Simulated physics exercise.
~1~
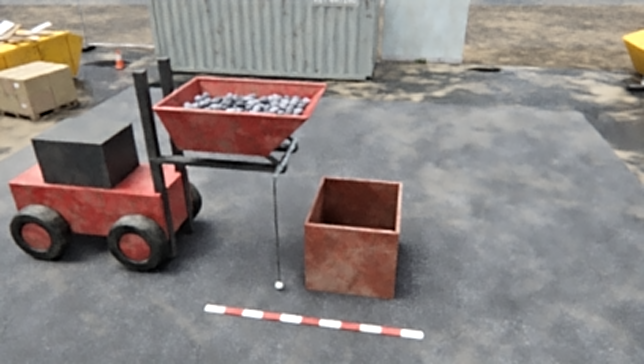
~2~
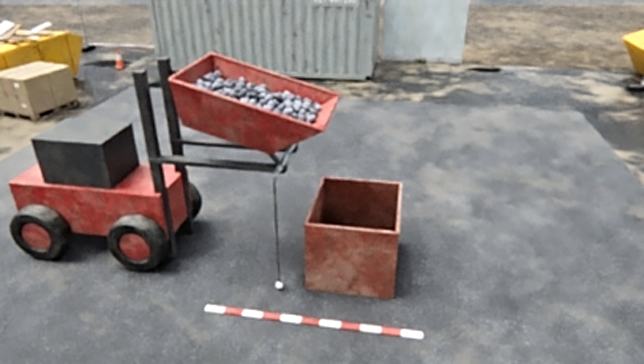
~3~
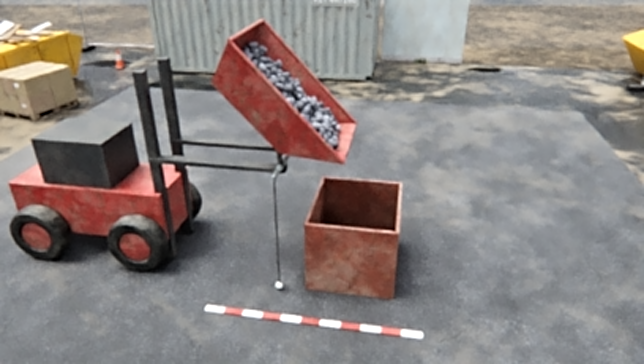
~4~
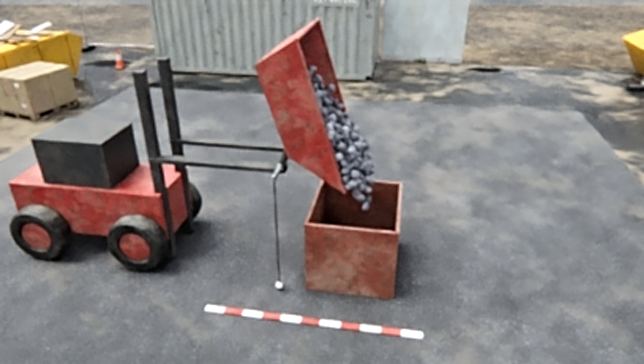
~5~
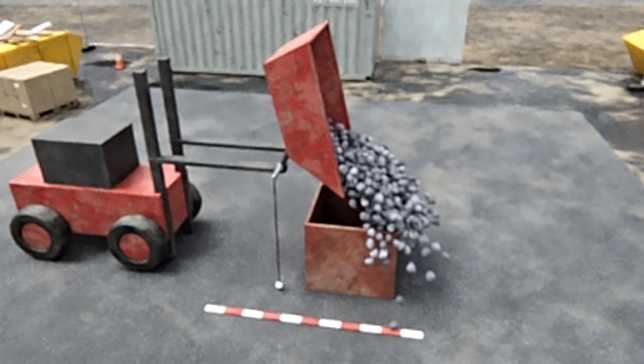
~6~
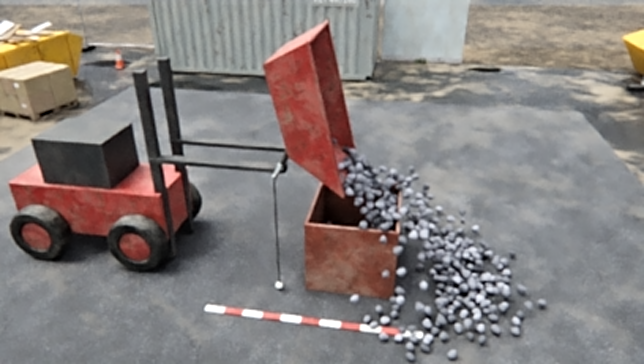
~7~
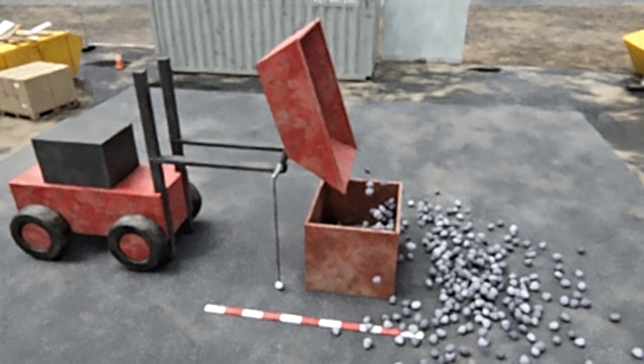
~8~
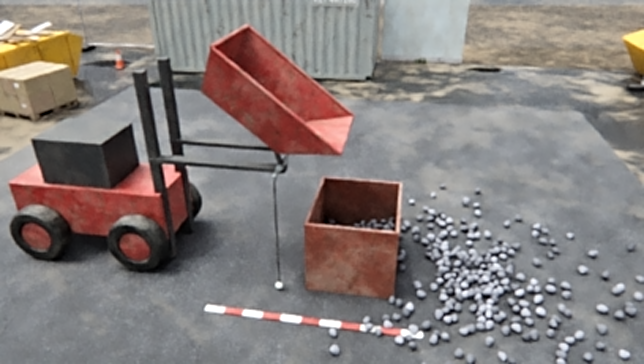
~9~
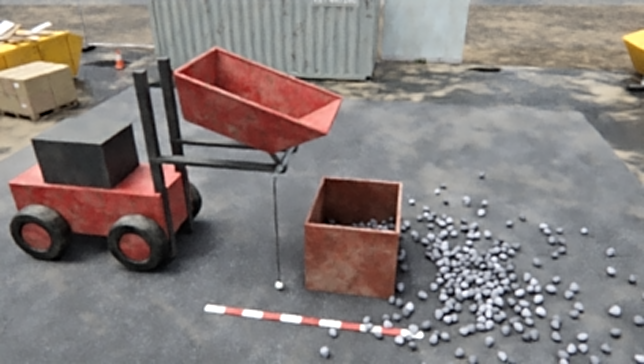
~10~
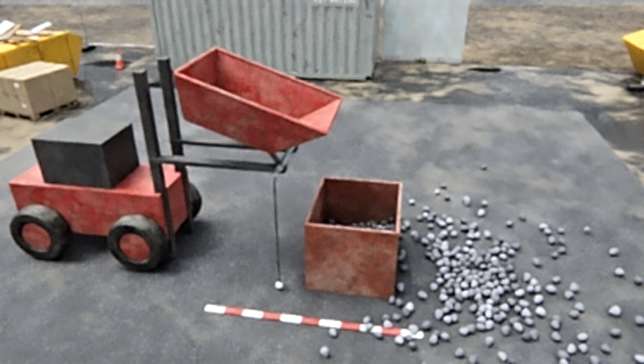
On a dark paved yard in front of a grey container, a small red forklift holds a red skip full of grey stones beside an open, rusty red bin. The skip tips forward to the right, growing steeper until the stones slide toward its lower lip. They pour out in a thick stream, some dropping into the bin while many spill over its right side and scatter across the ground and striped staff. Once emptied, the skip swings back partway and stops, still slightly tilted. Stones lie inside the bin and spread widely to its right.
